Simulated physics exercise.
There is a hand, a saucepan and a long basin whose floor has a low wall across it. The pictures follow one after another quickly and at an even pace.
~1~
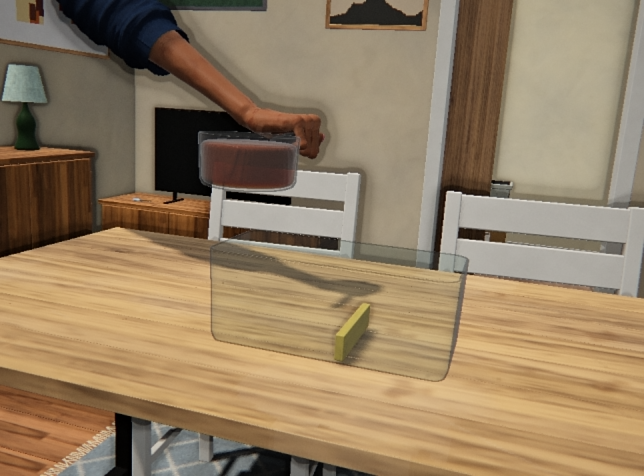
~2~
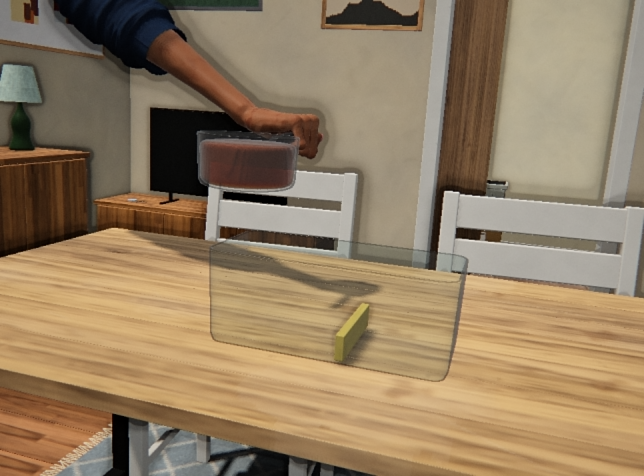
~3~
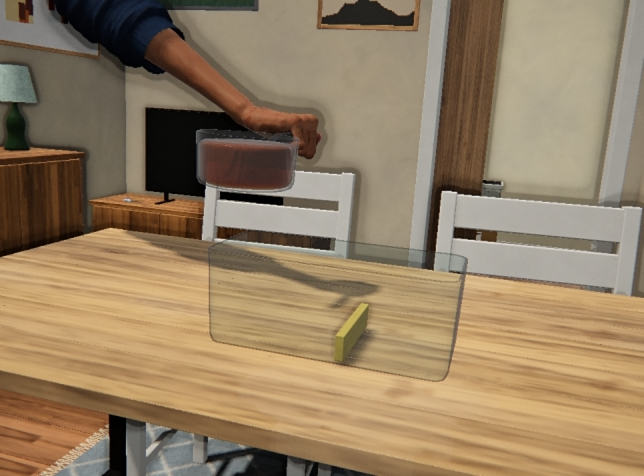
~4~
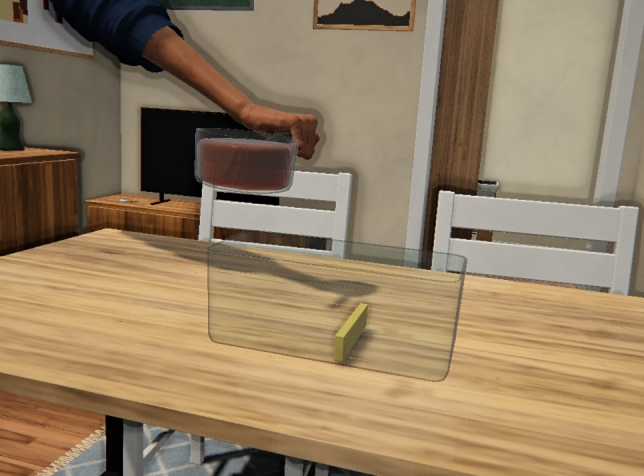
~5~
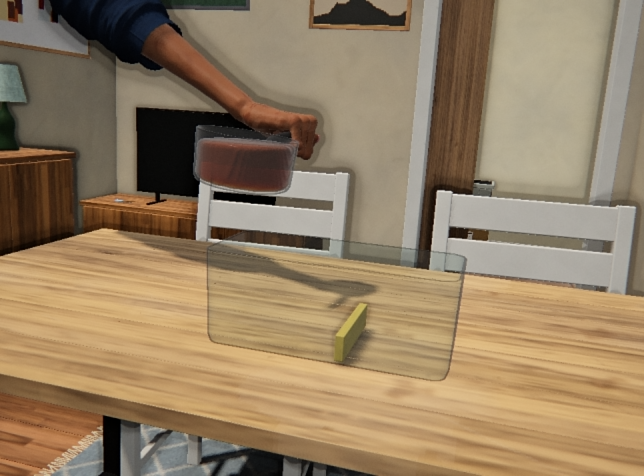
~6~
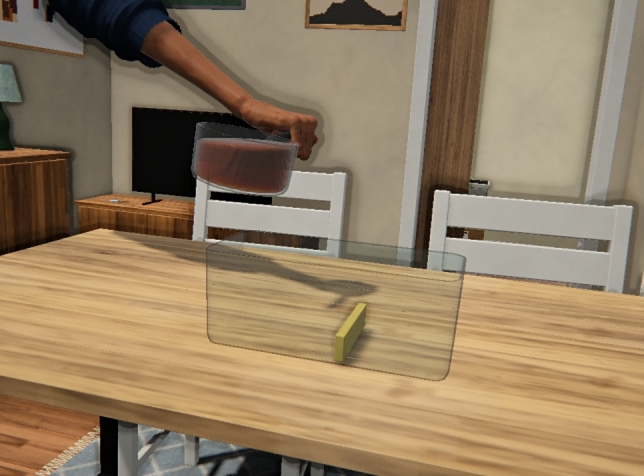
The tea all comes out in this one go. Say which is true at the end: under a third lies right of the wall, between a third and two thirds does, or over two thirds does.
Low range.
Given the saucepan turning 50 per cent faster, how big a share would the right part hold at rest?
I'd estimate some 15 percent.
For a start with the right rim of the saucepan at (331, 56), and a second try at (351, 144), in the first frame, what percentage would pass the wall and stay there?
Estimate, in order: 75 and 85 per cent.
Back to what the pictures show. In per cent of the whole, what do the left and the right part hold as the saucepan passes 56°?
About 15 per cent on the left and 0 on the right.
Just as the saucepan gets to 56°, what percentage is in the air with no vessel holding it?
About 25 per cent.
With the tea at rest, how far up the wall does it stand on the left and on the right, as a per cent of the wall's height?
On the left roughly 70, on the right roughly 20.
A moment on, the saucepan is tipped part way and 62 per cent is still to pour, 14 is left of the wall and 0 right of it.
Next, the saucepan is tipped on its side and 14 per cent is still to pour, 66 is left of the wall and 12 right of it.
Then the saucepan is tipped on its side and 1 per cent is still to pour, 83 is left of the wall and 14 right of it.
Later the saucepan is tipped on its side and 0 per cent is still to pour, 84 is left of the wall and 16 right of it.
At rest 84 per cent lies left of the wall, 16 right of it and 0 outside.
